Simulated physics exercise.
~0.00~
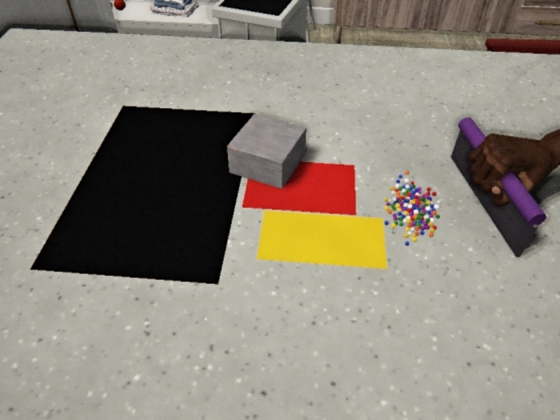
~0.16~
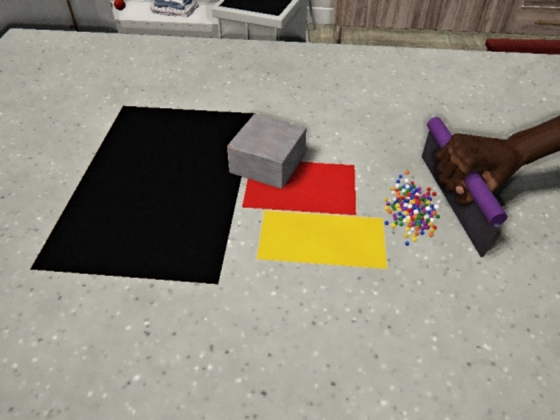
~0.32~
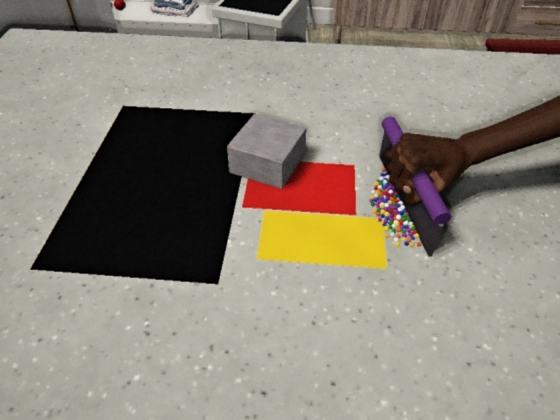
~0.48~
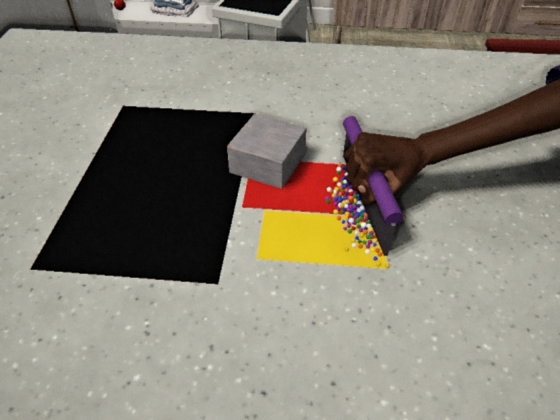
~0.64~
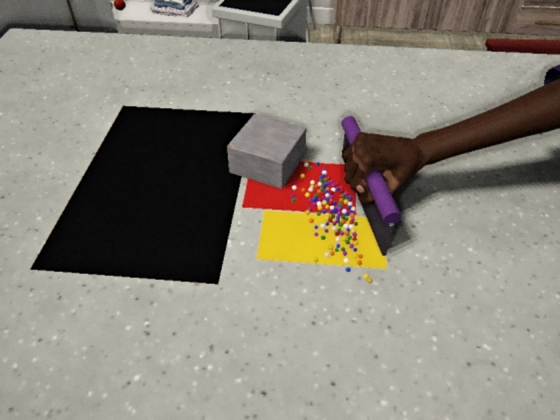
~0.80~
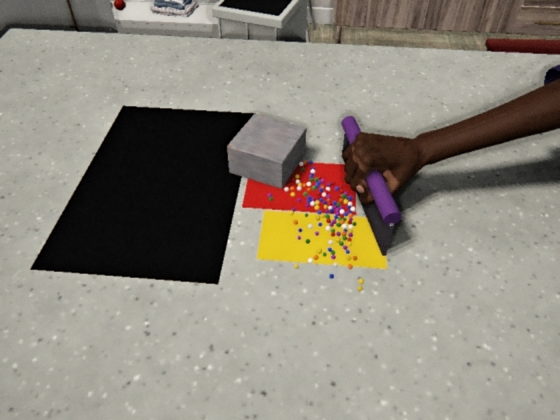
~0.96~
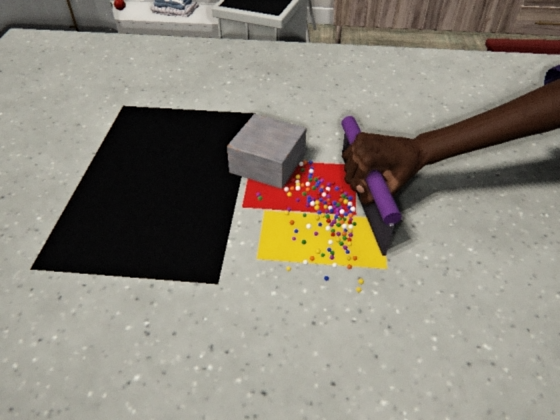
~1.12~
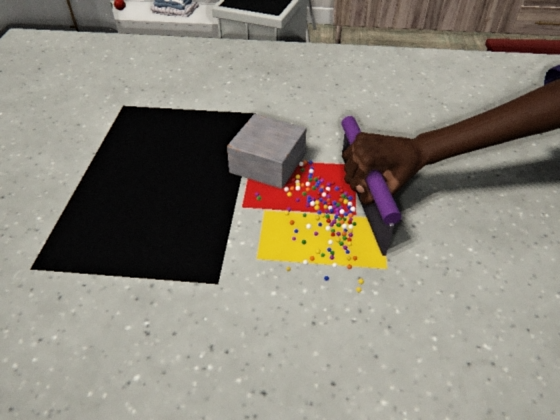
To begin with, a hand grips the purple handle of a dark scraper on a pale speckled counter, to the right of a small pile of colourful beads. Red and yellow mats lie ahead, with a grey block and a large black mat farther left. The hand slides the scraper left until it meets the beads and pushes them onto the red and yellow mats. The scraper then stops at the mats' right edge, while the beads roll on a little and spread out. Finally they rest scattered over both mats, a few on the bare counter, and none reach the black mat.
